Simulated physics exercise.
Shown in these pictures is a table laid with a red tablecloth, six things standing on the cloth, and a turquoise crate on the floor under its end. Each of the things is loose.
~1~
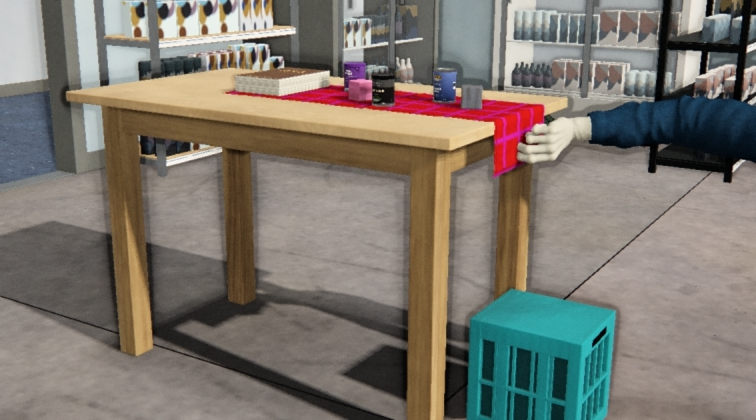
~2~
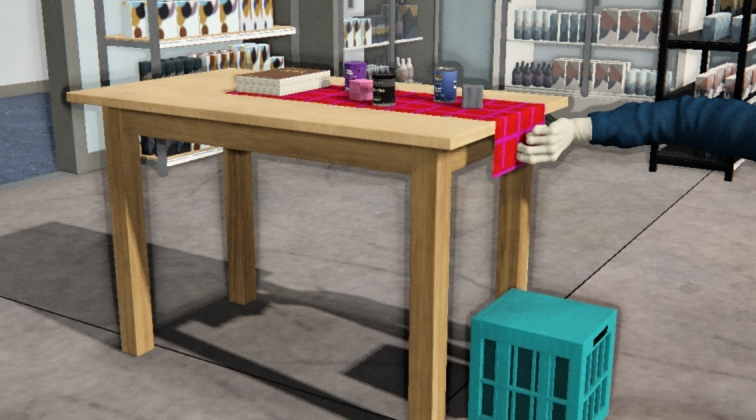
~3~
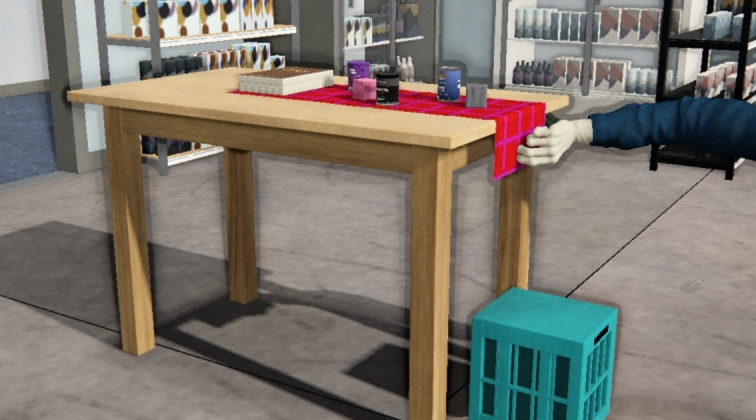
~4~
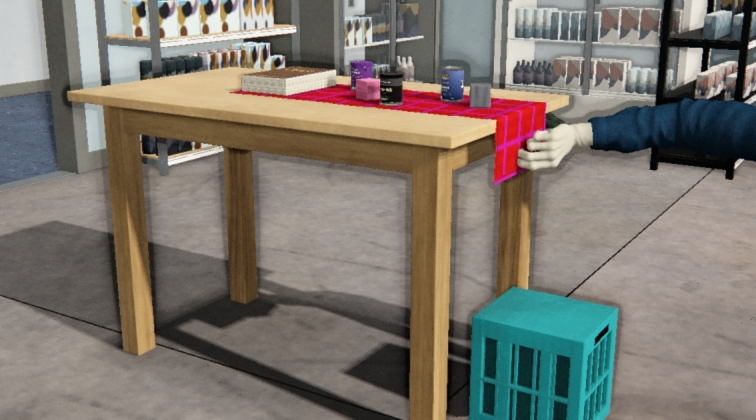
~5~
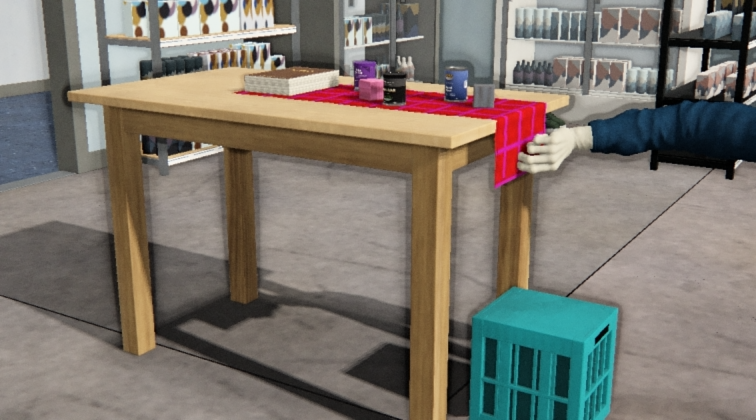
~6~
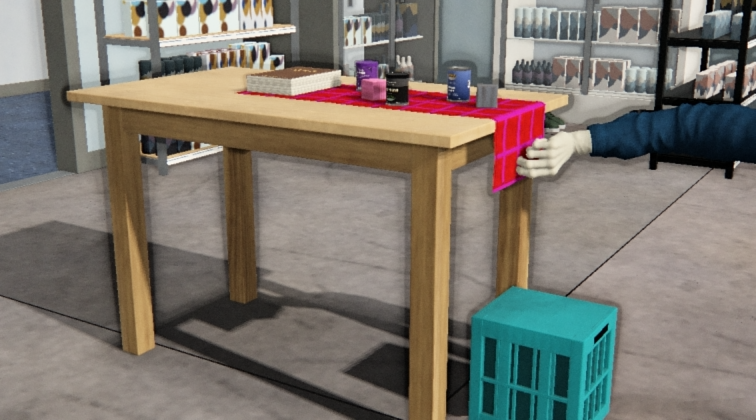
In this clip, a pale hand in a blue sleeve draws a red tablecloth slightly down over a wooden table's right end, above a turquoise crate, and the cans, cubes and flat tray-like item on it shift slightly right.
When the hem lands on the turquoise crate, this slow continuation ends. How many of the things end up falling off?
Three.
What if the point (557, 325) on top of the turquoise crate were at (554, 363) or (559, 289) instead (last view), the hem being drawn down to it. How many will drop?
The count would be 4 and then 2.
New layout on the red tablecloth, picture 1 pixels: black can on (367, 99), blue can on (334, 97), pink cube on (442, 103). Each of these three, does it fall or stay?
The black can stays put; the blue can stays put; the pink cube ends up off.
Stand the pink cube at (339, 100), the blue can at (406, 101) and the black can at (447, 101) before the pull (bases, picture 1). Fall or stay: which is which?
Final state: The pink cube is still in place, the blue can is no longer up, the black can is no longer up.
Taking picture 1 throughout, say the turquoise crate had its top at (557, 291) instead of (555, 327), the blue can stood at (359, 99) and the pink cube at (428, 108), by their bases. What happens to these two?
Final state: The blue can is still in place, the pink cube is no longer up.
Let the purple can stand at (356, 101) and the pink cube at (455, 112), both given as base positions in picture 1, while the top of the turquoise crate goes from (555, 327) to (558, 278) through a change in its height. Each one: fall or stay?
Outcome for the purple can: It stays. Outcome for the pink cube: It is lost.
A little later, hem near (518, 271); grey cube and blue can gone.
Next, hem on the crate; grey cube, blue can and black can gone.
When it is over, hem on the crate; grey cube, blue can and black can gone. The table loses three.
